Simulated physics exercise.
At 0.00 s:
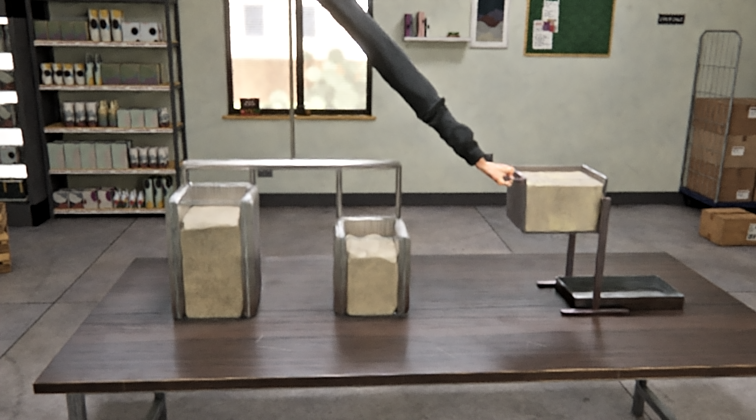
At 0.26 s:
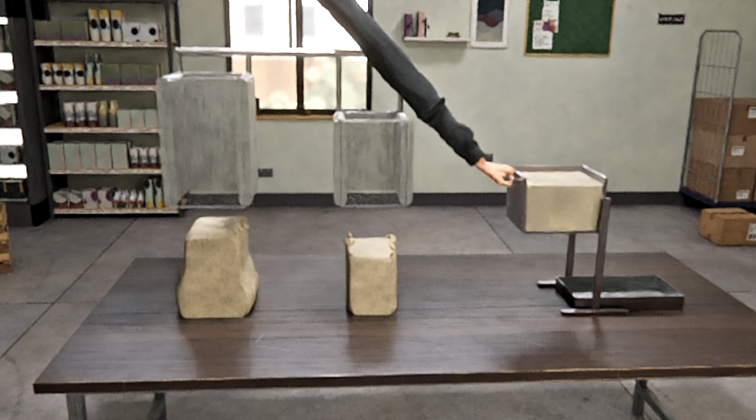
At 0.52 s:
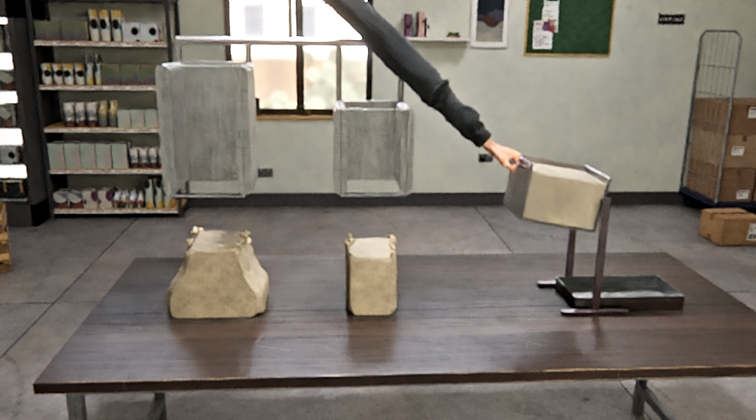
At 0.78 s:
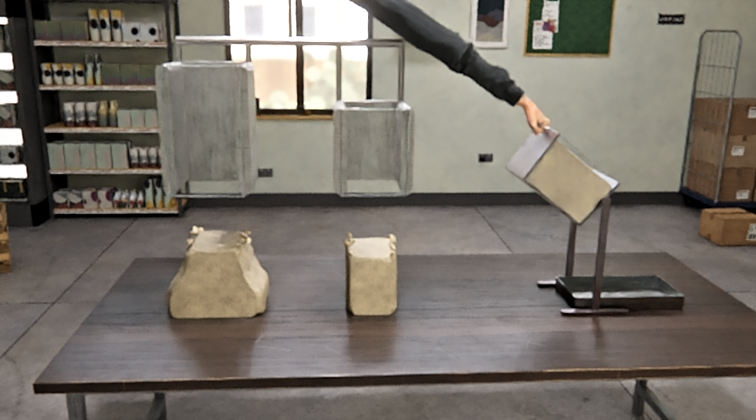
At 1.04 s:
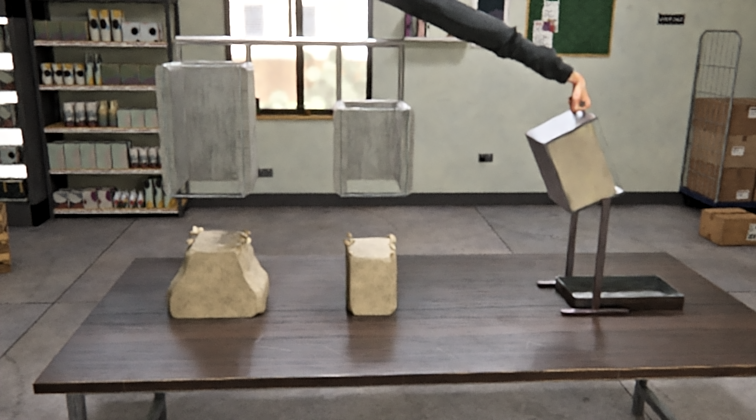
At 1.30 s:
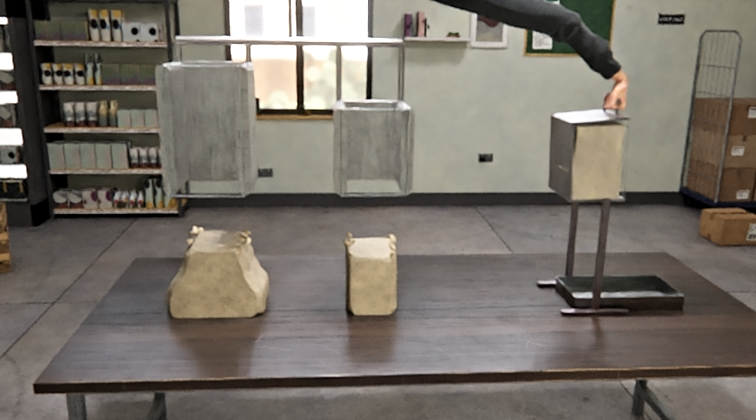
Two metal casings lift off, the left block slumps, and a hand tilts the tub upright.
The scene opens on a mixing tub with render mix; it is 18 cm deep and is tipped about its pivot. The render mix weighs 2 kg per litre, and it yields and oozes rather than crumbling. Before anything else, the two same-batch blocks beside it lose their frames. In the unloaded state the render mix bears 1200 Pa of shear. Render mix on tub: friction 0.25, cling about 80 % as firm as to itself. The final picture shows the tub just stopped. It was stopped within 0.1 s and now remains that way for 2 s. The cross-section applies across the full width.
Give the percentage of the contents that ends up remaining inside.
I would say roughly 40 per cent remains inside.
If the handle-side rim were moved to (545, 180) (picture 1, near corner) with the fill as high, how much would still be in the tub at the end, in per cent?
The tub would end up holding some 100 % of it.
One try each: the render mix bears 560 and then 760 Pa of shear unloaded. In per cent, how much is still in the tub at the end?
40 %, then 40 %.
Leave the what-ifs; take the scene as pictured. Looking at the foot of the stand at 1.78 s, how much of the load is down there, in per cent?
0 %.
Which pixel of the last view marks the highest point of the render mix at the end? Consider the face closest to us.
I'd point to somewhere around (592, 158).
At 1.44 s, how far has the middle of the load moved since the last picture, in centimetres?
I'd estimate roughly 2 centimetres.
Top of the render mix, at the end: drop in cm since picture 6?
The top ends up some 11 cm below its level in the last picture.
By 1.44 s, the tub is at 87 degrees and holds 100 %.
By 1.61 s, the tub is at 87 degrees and holds 89 %.
By 1.78 s, the tub is at 87 degrees and holds 77 %.
By 1.95 s, the tub is at 87 degrees and holds 64 %.
By 3.30 s, at the end, the tub is at 87 degrees and holds 40 %.
